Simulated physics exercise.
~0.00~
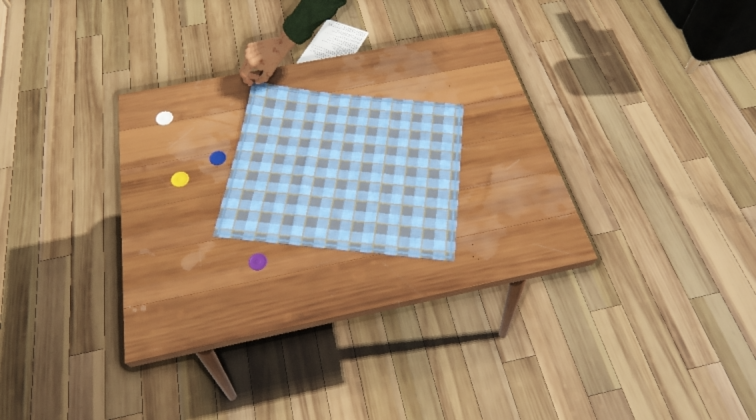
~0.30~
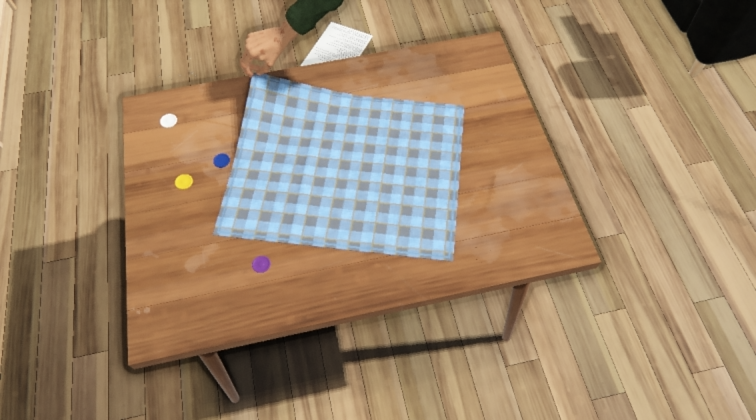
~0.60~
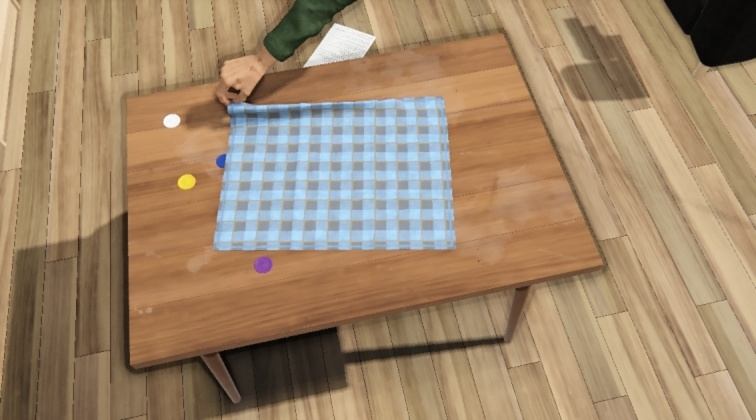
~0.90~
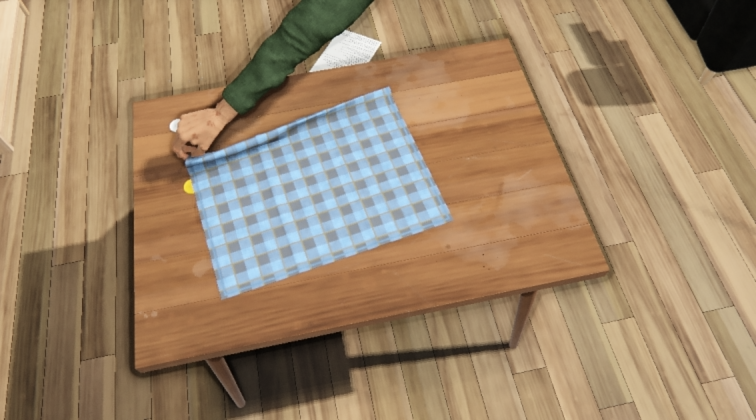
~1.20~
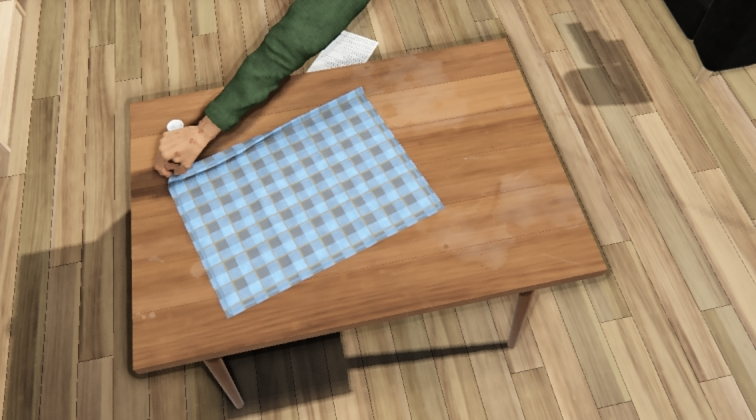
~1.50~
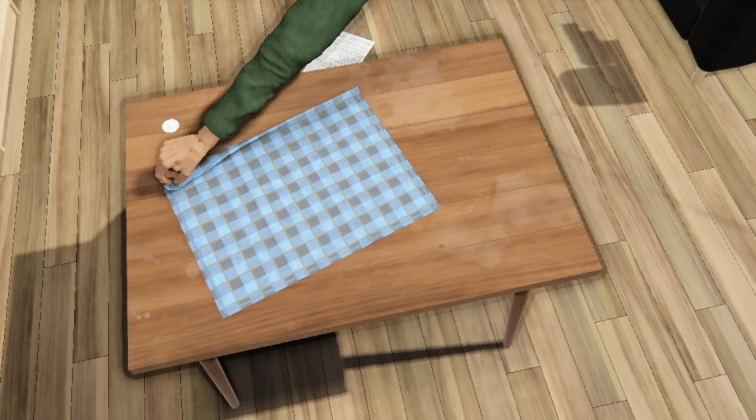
A hand drags a checked cloth leftward over purple, blue and yellow discs, leaving white uncovered.
